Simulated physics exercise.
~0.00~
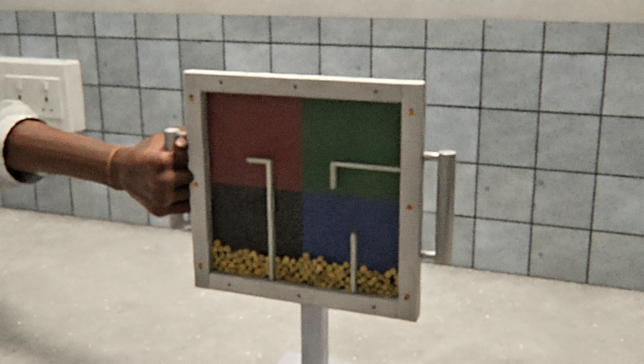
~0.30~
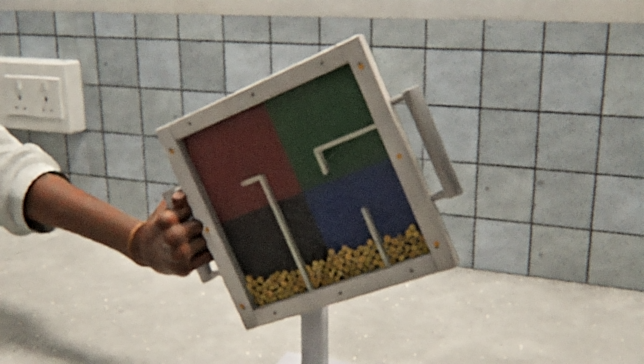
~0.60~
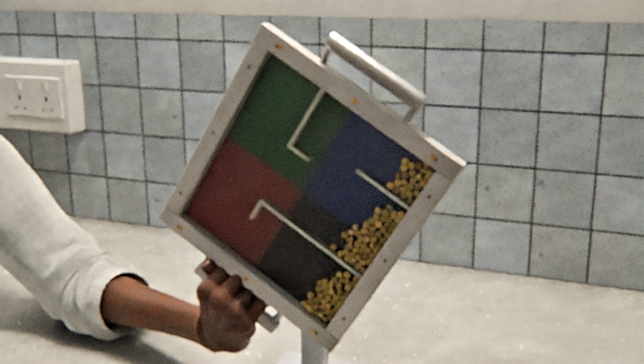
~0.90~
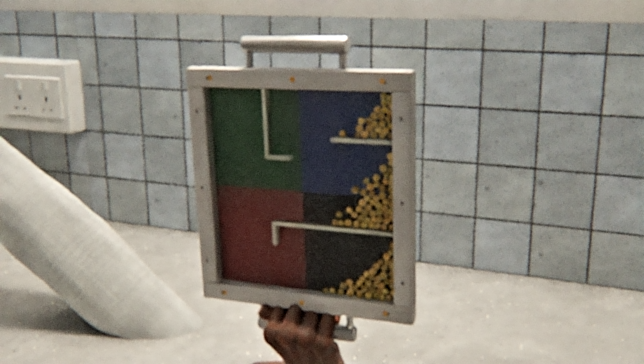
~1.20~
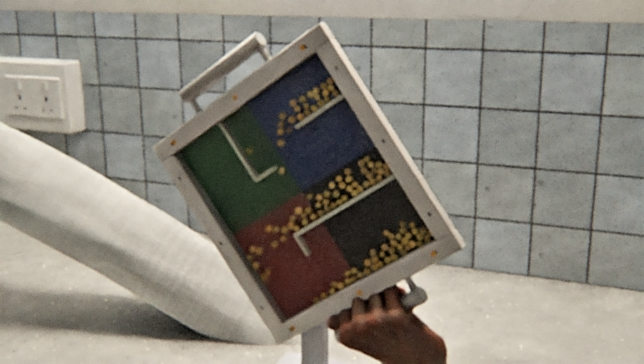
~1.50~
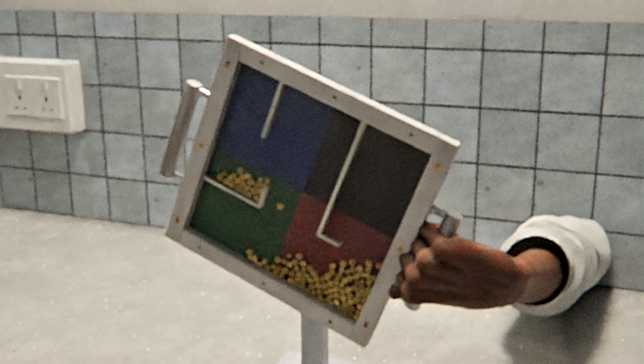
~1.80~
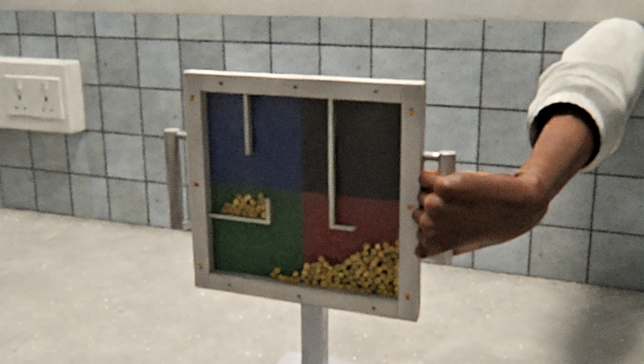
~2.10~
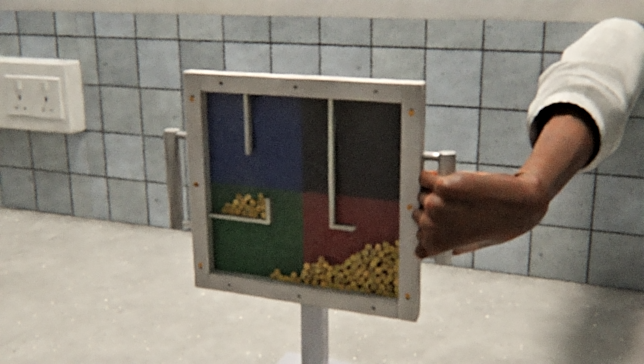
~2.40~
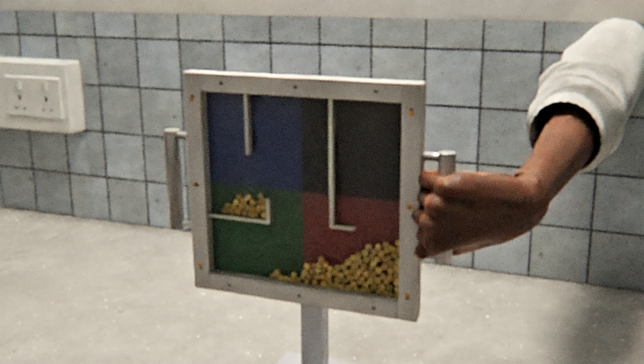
A hand at the left grips the handle of a square, pale-framed case standing on a light counter before grey-blue tiles, seen from the front. Behind its clear face are red, green, black and blue quarters, thin pale dividers and a low layer of yellowish beads. The hand turns the case counterclockwise, and the beads slide to the right, heaping against the side and dividers. As the turning continues, they spill down past the dividers. The case stops upside down, the hand now at the right, with most beads piled in the red quarter and a smaller share in green.
